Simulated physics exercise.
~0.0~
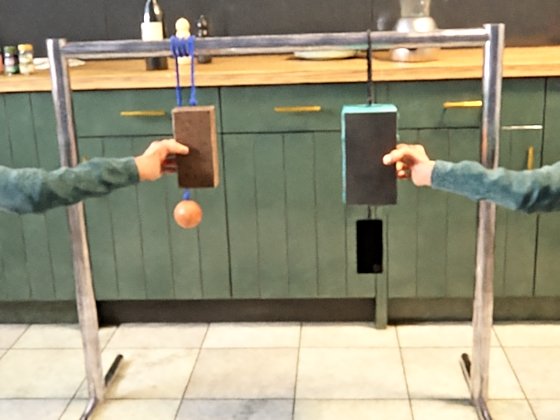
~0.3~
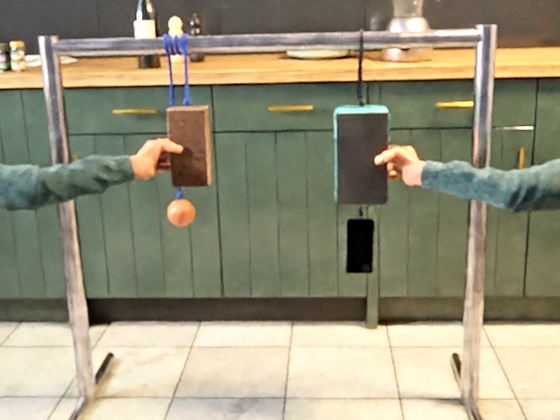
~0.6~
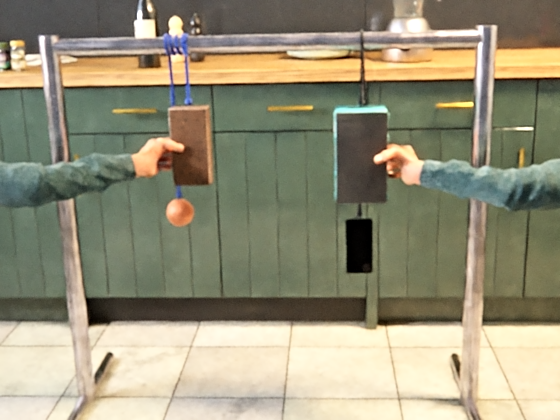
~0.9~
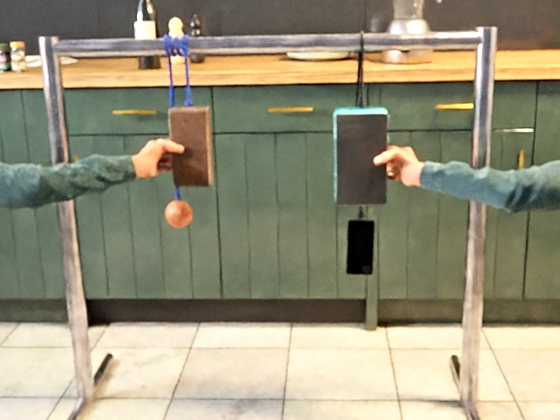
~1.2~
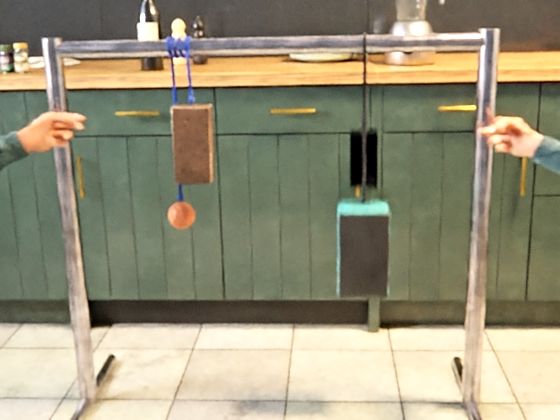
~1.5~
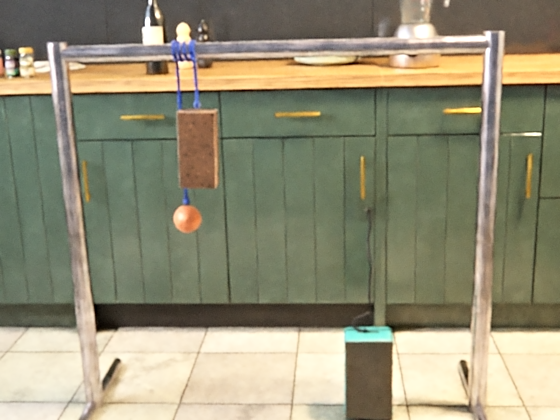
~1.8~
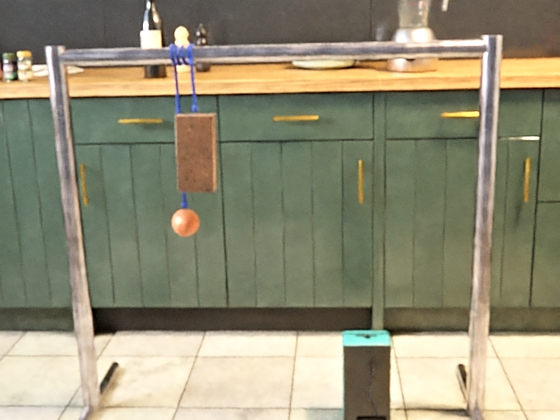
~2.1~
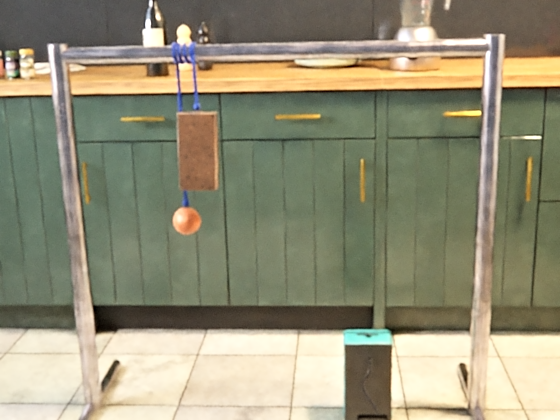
Two hands held a brown brick and a turquoise-edged case hanging on cords from a metal rail, then let go. The brick stayed up with its orange ball below, while the case dropped to the floor, pulling its cord and the dark phone down after it.
